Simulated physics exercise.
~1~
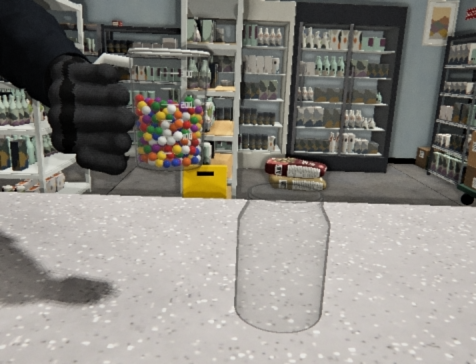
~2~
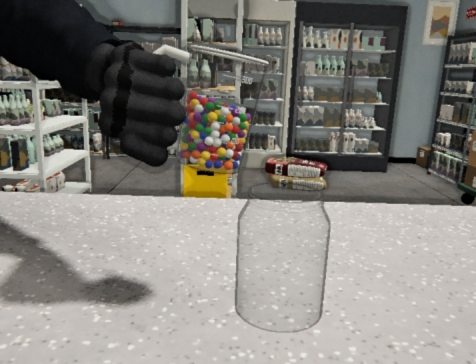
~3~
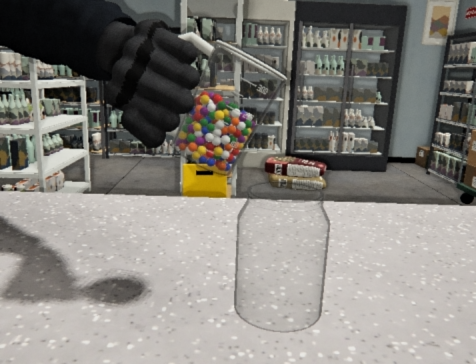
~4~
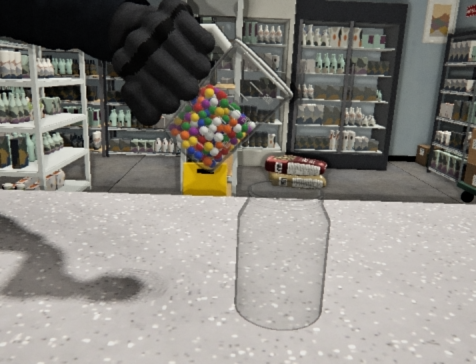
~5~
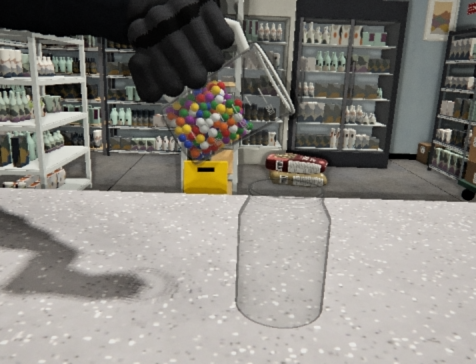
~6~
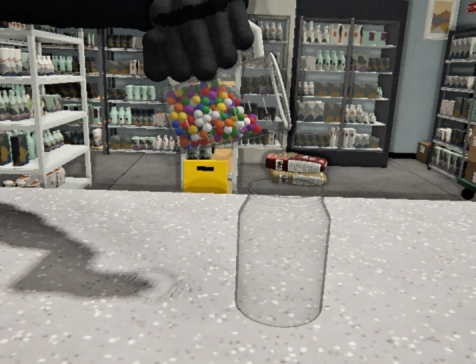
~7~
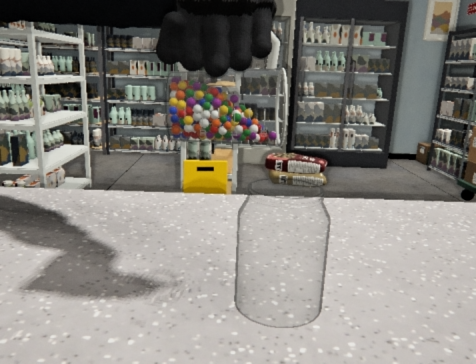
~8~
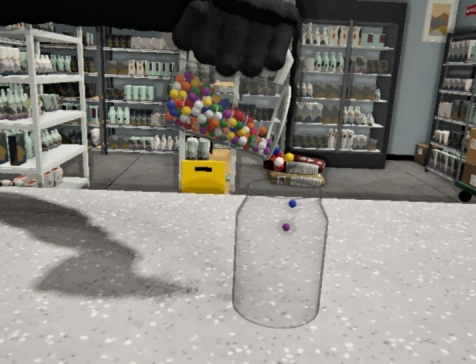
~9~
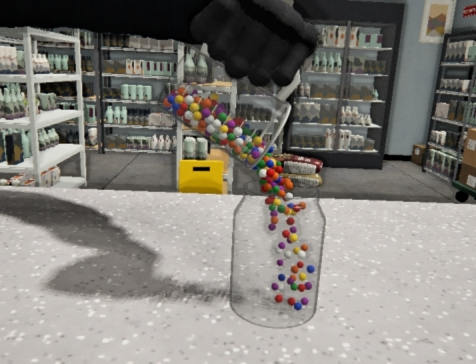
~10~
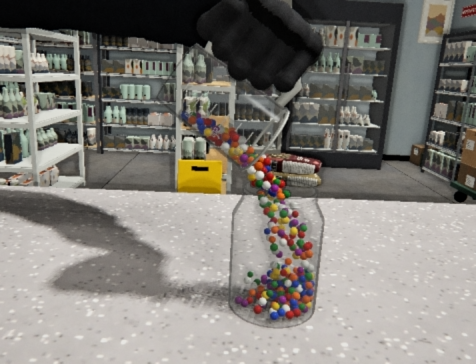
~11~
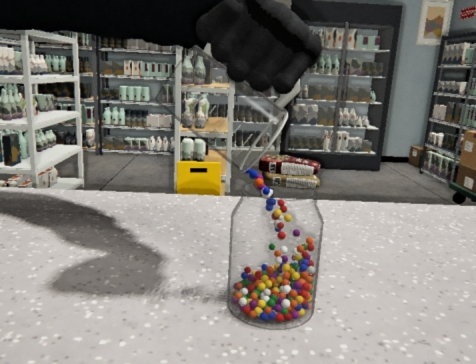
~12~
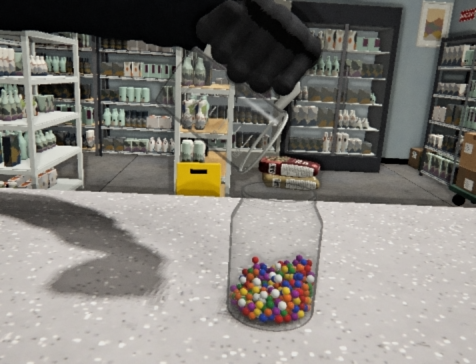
A black-gloved hand tips a clear cup, pouring all its colorful beads into a glassy jar.
